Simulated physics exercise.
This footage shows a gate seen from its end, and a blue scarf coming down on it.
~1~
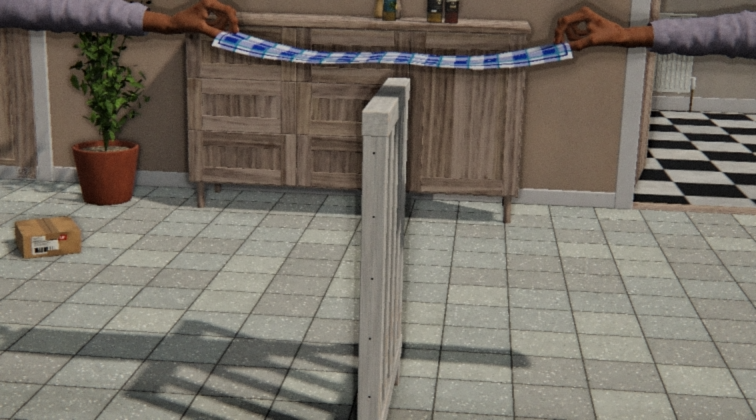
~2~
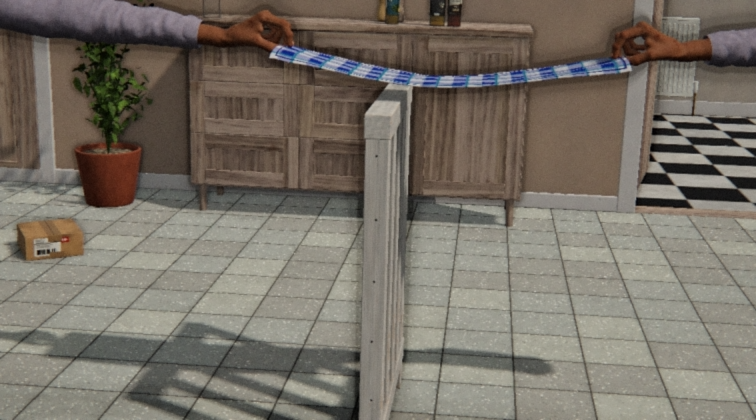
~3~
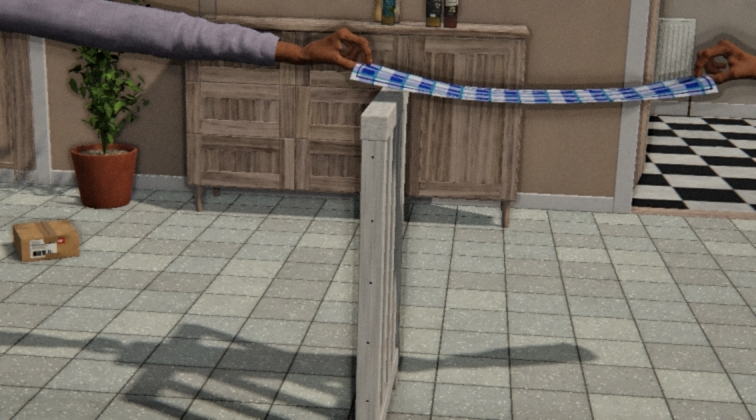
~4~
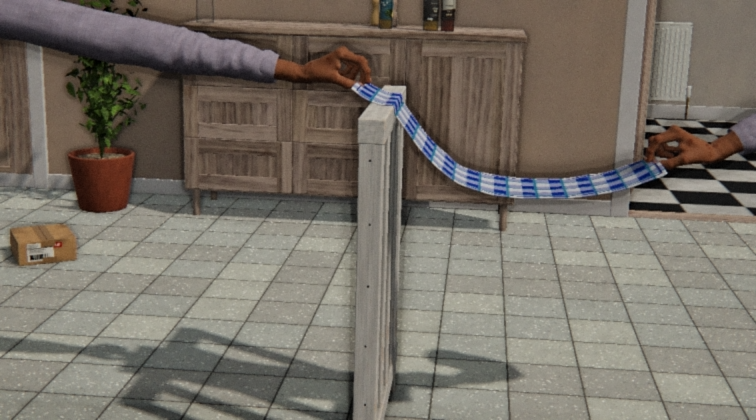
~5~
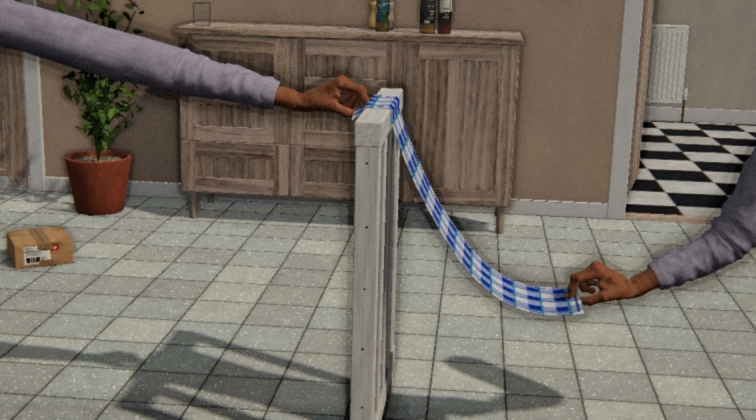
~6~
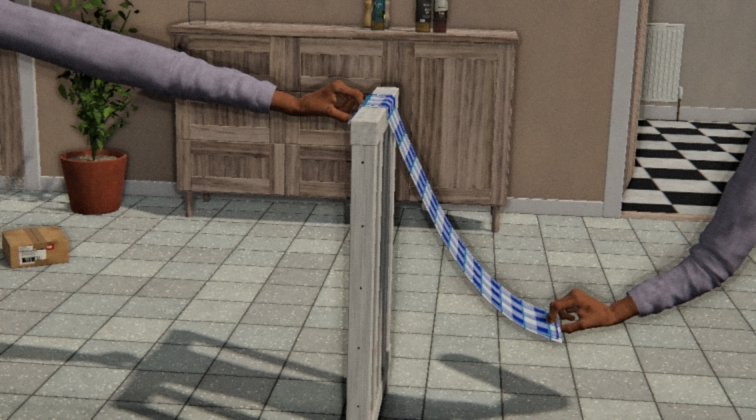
In a tiled room with a wooden sideboard against the wall, a pale gate stands in the middle, seen from its end. A potted plant and a cardboard box are at left, and two hands in purple sleeves stretch a blue-and-white checked scarf above the gate. The hands shift it rightward, then the left lowers its end onto the gate's top while the right draws the other downward and inward.
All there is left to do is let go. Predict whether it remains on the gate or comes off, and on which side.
Slides off rightward.
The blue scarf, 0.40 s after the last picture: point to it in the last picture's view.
About (454, 378).
Then, 0.22 s on from there, scarf sliding right.
Then, 0.40 s on from there, scarf clear of the top and falling near (454, 378).
Then, 0.58 s on from there, scarf in a heap on the floor.
In the end, scarf in a heap on the floor. The blue scarf is pulled rightwards.
